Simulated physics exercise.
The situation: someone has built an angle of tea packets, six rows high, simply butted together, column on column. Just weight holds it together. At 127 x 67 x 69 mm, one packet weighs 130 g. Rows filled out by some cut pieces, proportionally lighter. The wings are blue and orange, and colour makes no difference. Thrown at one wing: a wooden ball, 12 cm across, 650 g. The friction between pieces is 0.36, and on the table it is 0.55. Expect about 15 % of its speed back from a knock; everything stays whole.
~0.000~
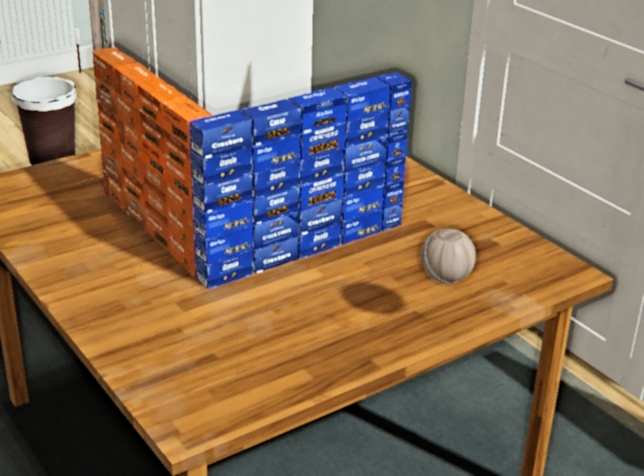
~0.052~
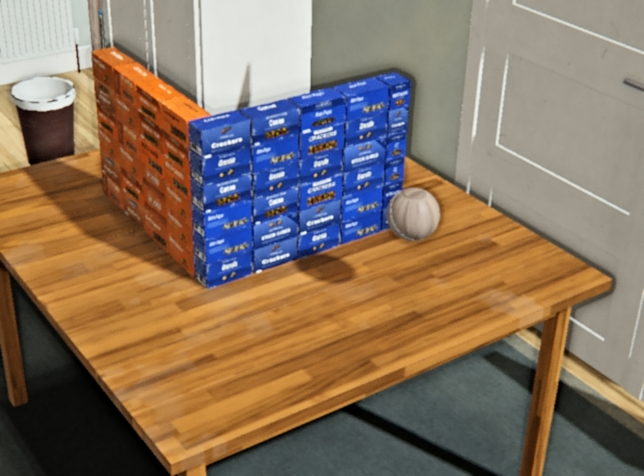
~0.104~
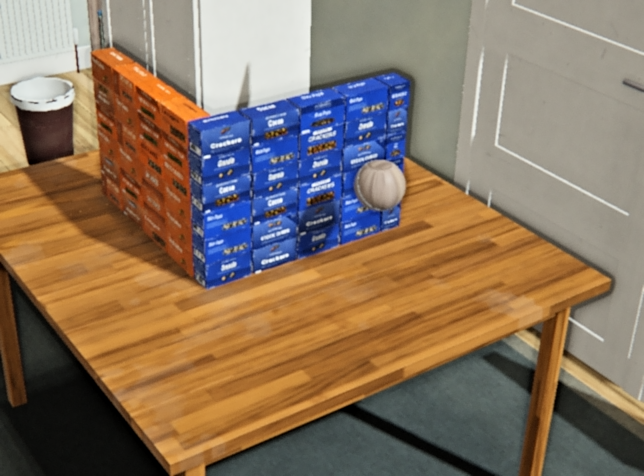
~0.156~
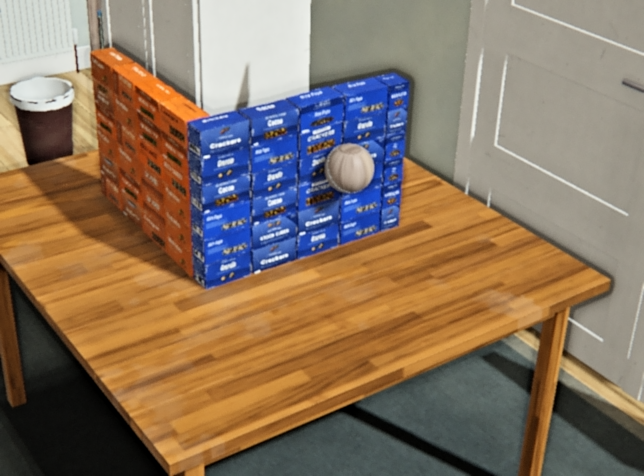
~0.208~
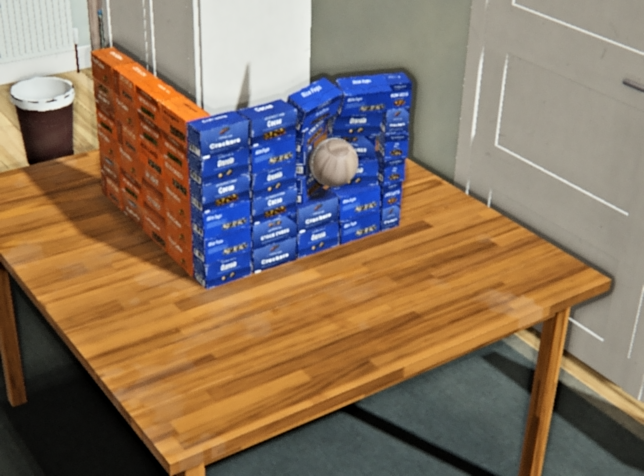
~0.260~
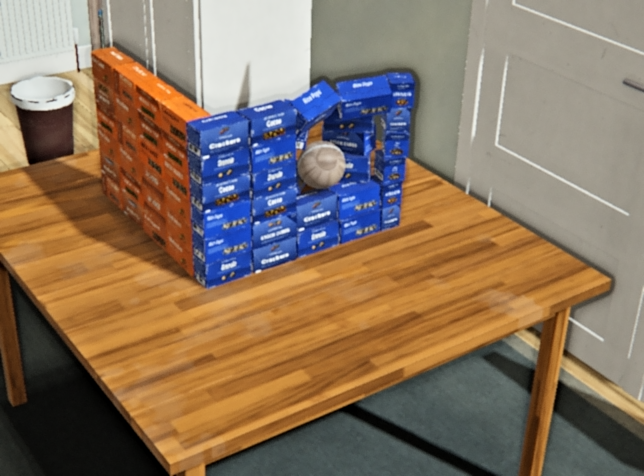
On a wooden table, a pale ball flew leftward into the blue side of a wall of stacked packets, pushing several packets out of line and opening a gap while the orange side stayed put.
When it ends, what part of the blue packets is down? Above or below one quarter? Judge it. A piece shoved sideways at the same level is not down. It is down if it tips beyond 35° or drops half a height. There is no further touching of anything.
My call: Above.
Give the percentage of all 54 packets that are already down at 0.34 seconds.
It's 10 percent at that point.
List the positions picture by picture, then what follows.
In the first frame (pixels give the middle of a visible side), ball (448, 256) 36 cm from contact, 2.6 m/s; top blue packet (369, 104); top orange packet (174, 124); none has stirred.
The second frame shows ball (413, 215) 23 cm from contact, 2.5 m/s; top blue packet (368, 104).
The third frame shows ball (380, 185) 11 cm from contact, 2.4 m/s; top blue packet (367, 104).
The fourth frame shows ball (349, 168) after contact, 1.7 m/s; top blue packet (367, 104); one has shifted.
The fifth frame shows ball (334, 162) after contact, 1.1 m/s; top blue packet (367, 104) 17° from how it stood; steepest lean 22°, the packet at (316, 94); movement in 14 of them.
The sixth frame shows ball (321, 165) after contact, 1.2 m/s; top blue packet (367, 108) 23° from how it stood; top orange packet (173, 124); steepest lean 35°, the packet at (316, 100); 1 of the 30 blue packets down, 15 disturbed in all.
After 0.34 s, ball still moving; 6 of the 30 blue packets down (6 of 54 in all colours); top blue packet 53° from how it stood, 37 mm lower.
After 0.46 s, ball still moving; 9 of the 30 blue packets down (9 of 54 in all colours); top blue packet on its side.
After 0.86 s, ball still moving; 13 of the 30 blue packets down (13 of 54 in all colours); top blue packet on its side.
In the end (1.7 s), ball rolling away; 13 of the 30 blue packets down (13 of 54 in all colours); top blue packet upside down; top orange packet unmoved. That is 43 per cent. From the last view, middles, top blue packet near (305, 190), top orange packet near (186, 121).
